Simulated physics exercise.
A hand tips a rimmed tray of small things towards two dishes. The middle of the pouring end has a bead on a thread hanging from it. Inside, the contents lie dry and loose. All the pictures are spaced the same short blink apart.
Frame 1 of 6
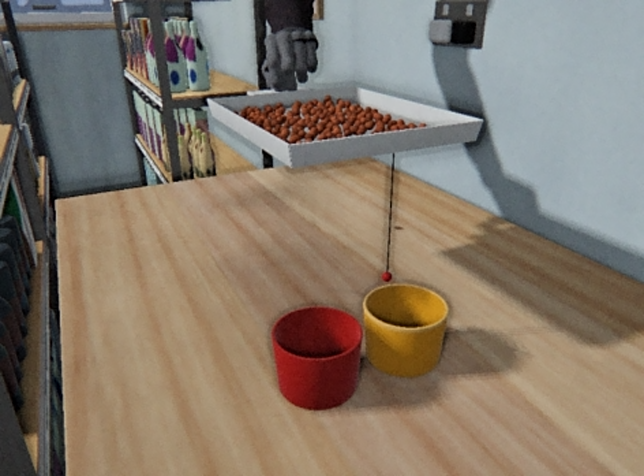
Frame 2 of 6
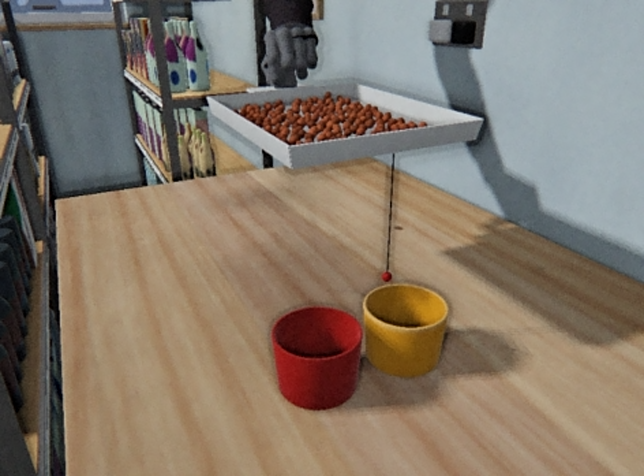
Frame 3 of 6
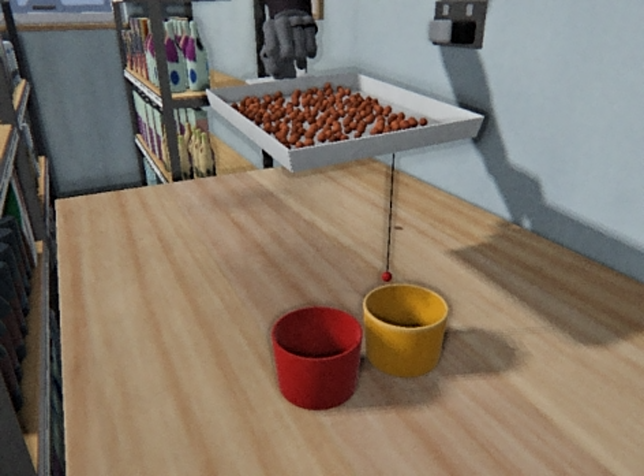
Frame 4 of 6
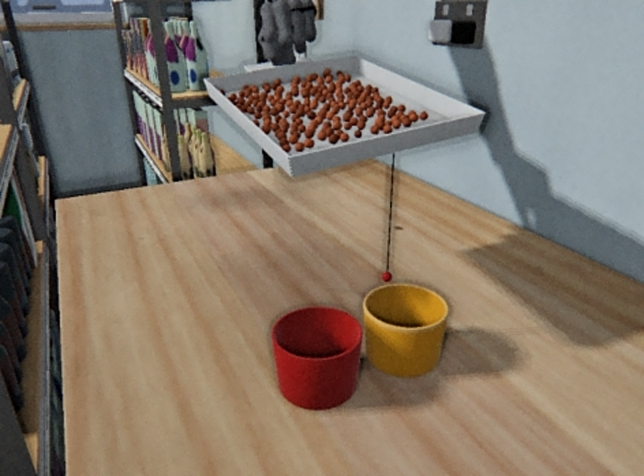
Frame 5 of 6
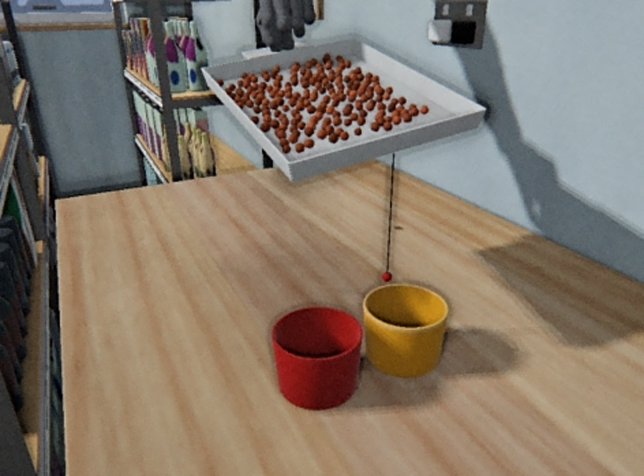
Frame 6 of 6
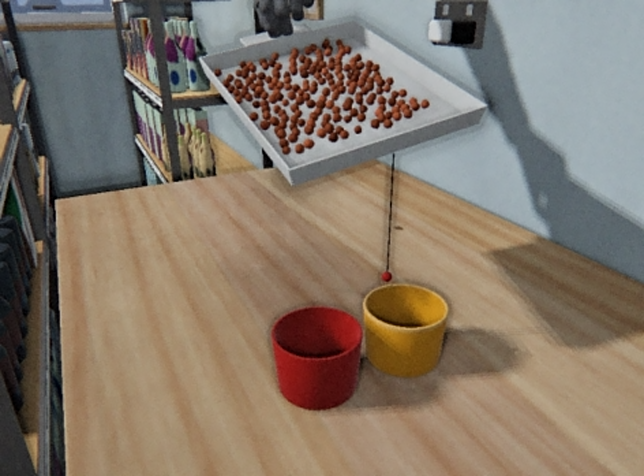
A white tray of small brown pellets gradually tilts above red and yellow dishes.
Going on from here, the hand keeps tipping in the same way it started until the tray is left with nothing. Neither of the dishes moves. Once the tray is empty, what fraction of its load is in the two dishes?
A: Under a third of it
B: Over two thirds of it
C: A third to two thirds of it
The answer is C.
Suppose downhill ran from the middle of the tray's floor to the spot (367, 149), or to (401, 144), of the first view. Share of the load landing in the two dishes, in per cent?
The first try gives close to 50 per cent, the second close to 10 per cent.
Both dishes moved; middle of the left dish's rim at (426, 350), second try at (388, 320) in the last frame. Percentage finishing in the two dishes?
Trial 1: 0 percent; trial 2: 10 percent.
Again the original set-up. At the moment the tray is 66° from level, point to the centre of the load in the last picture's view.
Around (310, 121).
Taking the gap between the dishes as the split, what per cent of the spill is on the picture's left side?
That would be roughly 90 per cent.
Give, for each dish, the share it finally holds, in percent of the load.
In the left dish 40 per cent comes to rest, in the right dish 0 per cent.
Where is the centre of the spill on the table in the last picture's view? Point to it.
Somewhere near (288, 359), I think.
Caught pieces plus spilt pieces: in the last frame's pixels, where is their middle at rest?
Close to (308, 372) in the last picture.
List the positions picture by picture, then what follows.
Corners of the pouring end at (291, 144) and (478, 120), level; middle of the load at (315, 120), clay pellets; left dish at (338, 379); right dish at (429, 348); bead on its thread at (387, 277), in the first frame.
Corners of the pouring end at (291, 145) and (478, 119), level; middle of the load at (315, 119), in the second frame.
Corners of the pouring end at (291, 149) and (479, 116), tipped barely, lowest at the left corner; middle of the load at (315, 113), in the third frame.
Corners of the pouring end at (291, 155) and (479, 112), tipped a little, lowest at the left corner; middle of the load at (314, 106), in the fourth frame.
Corners of the pouring end at (291, 161) and (480, 108), tipped a little, lowest at the left corner; middle of the load at (314, 98), in the fifth frame.
Corners of the pouring end at (291, 166) and (482, 105), tipped clearly, lowest at the left corner; middle of the load at (314, 90); left dish at (338, 379); right dish at (429, 348), in the sixth frame.
Soon, tray tipped steeply; all on the tray.
A while on, tray tipped past a quarter turn; nearly all on the tray; a small part in the left dish; a stray few outside both; a stray few in the air.
Towards the end, tray tipped past a quarter turn; about a third in the left dish; a small part in the right dish; about half outside both.
Finally, tray tipped past a quarter turn; about a third in the left dish; a small part in the right dish; about half outside both.
